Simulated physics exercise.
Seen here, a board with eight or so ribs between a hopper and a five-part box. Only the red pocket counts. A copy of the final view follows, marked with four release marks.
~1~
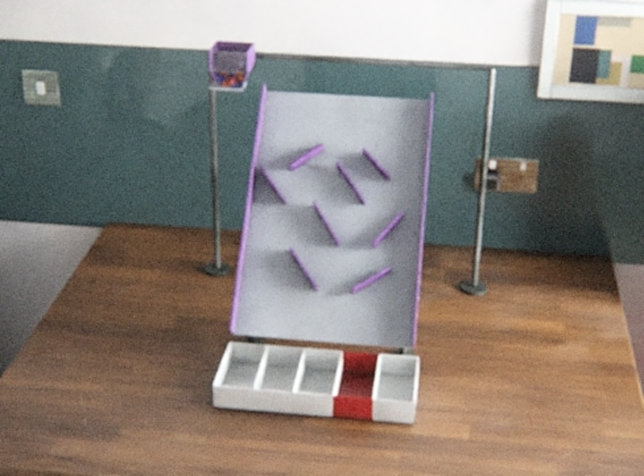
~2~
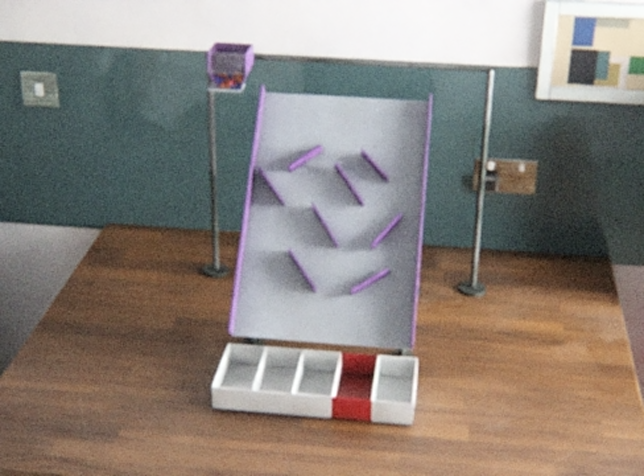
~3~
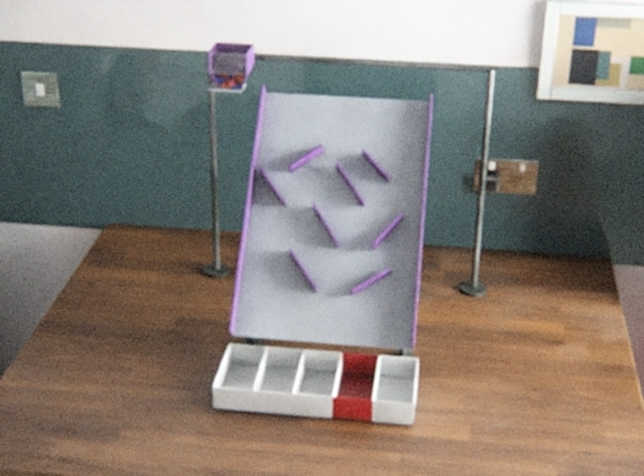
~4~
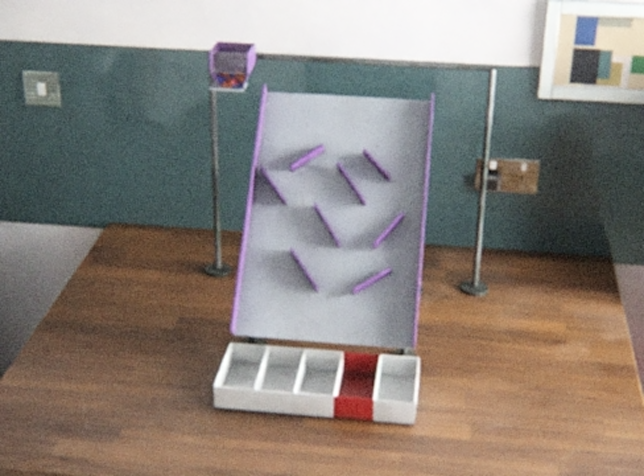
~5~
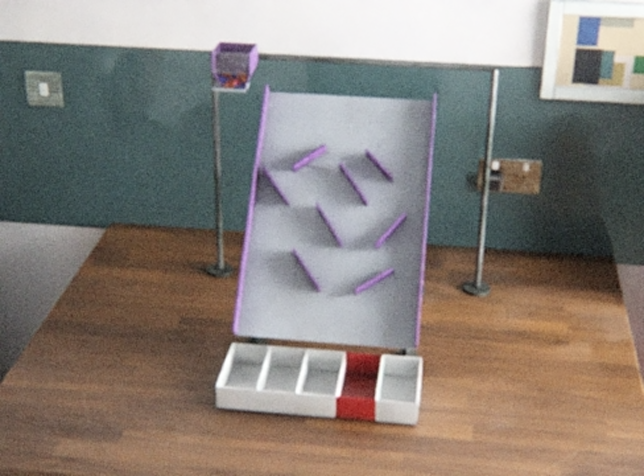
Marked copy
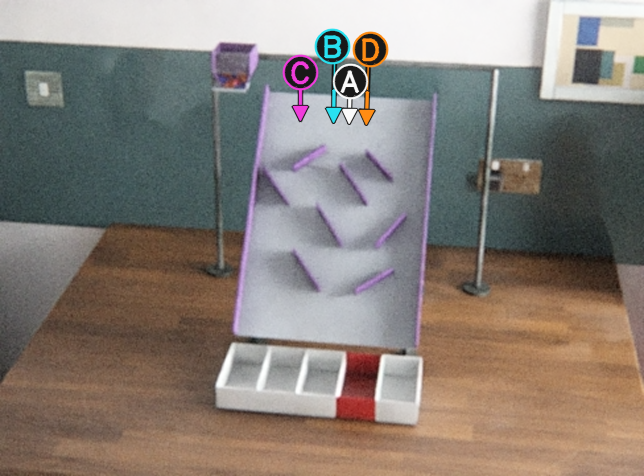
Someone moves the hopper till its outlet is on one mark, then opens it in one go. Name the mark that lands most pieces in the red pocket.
Use mark C.
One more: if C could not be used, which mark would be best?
Mark B.
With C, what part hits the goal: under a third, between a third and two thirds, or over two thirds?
Over two thirds.
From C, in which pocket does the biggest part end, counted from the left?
It is the fourth one.
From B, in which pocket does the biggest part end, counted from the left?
The third.
On the marked copy, mark A meets the board at (349, 118); mark B meets the board at (333, 117); mark C meets the board at (300, 115); mark D meets the board at (366, 119).
With A, a small part in the red pocket, most in other pockets, a small part outside the box.
With B, about a quarter in the red pocket, about two thirds in other pockets, a small part outside the box.
With C, about two thirds in the red pocket, about a quarter in other pockets, a small part outside the box.
With D, a small part in the red pocket, most in other pockets, a small part outside the box.
